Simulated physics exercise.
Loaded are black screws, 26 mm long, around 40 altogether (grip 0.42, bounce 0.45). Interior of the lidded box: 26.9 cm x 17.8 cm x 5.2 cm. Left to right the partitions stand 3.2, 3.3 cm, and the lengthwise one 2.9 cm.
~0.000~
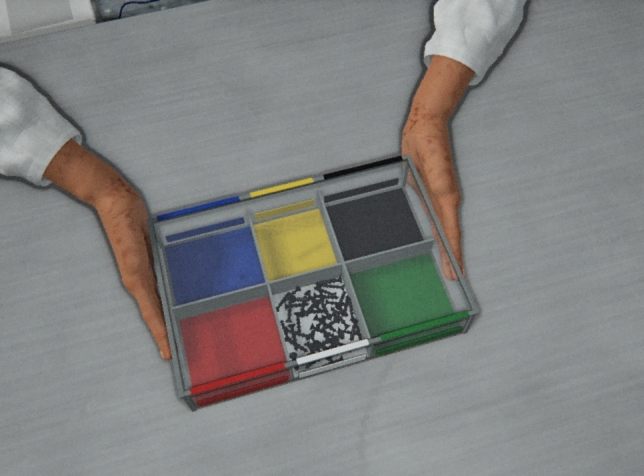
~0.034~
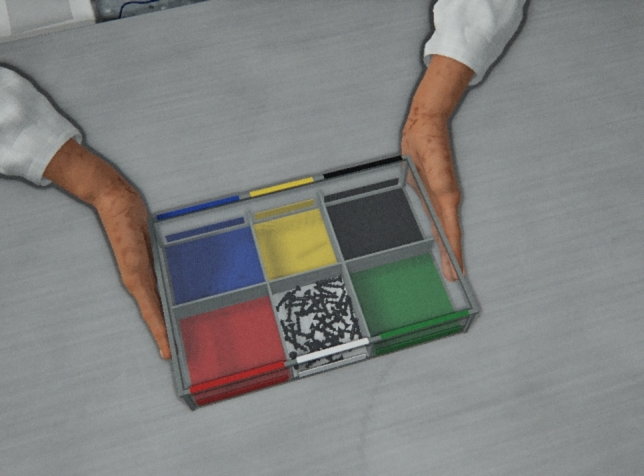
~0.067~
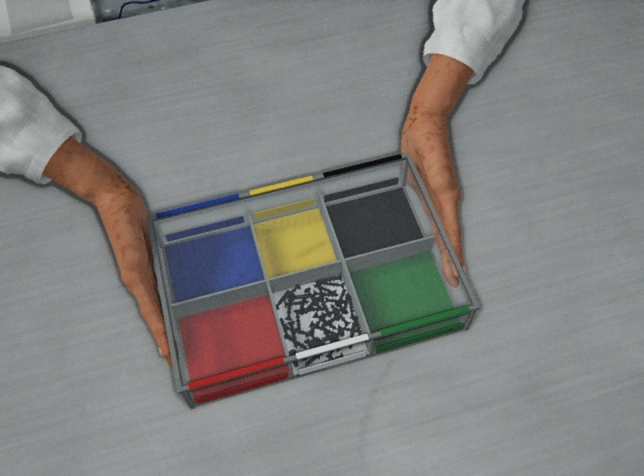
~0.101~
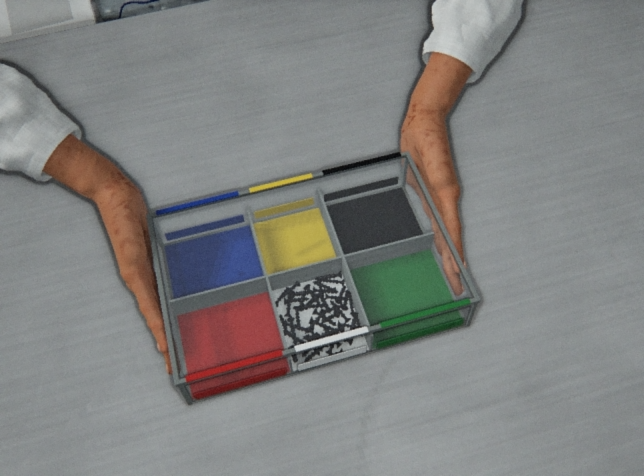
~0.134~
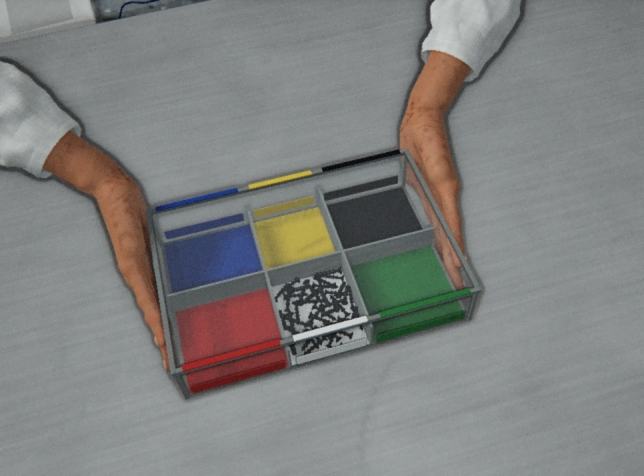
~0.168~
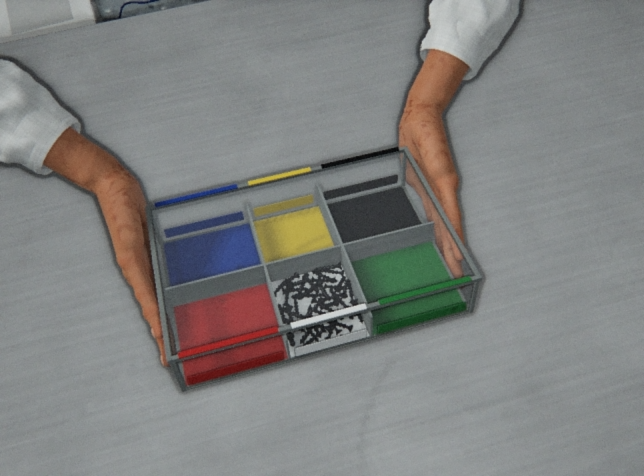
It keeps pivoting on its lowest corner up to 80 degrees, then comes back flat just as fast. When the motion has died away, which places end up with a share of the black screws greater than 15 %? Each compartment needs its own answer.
Red: Does not qualify, blue: Does not qualify, green: Does not qualify, yellow: Qualifies, white: Qualifies, black: Does not qualify.
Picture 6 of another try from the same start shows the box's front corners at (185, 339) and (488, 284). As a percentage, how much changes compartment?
Then roughly 55 per cent.
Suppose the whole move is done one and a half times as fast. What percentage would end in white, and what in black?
Final per cent - white: 40, black: 5.
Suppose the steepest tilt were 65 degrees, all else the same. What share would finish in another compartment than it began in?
It would come to about 15 per cent.
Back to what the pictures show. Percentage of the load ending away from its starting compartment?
I'd say close to 55 percent.
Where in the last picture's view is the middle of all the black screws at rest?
Approximately (293, 231) in the last view.
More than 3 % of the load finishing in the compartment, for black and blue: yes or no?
Black: True; blue: False.
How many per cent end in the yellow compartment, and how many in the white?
Yellow 50 %, white 45 %.
After 0.81 s, tilt 80 degrees; yellow 10 %, white 90 %.
After 1.24 s, tilt 34 degrees; yellow 50 %, white 45 %, black 5 %.
After 1.74 s, tilt 0 degrees; yellow 50 %, white 45 %, black 5 %.
In the end, at 2.1 s, red 0 %, blue 0 %, green 0 %, yellow 50 %, white 45 %, black 5 %.
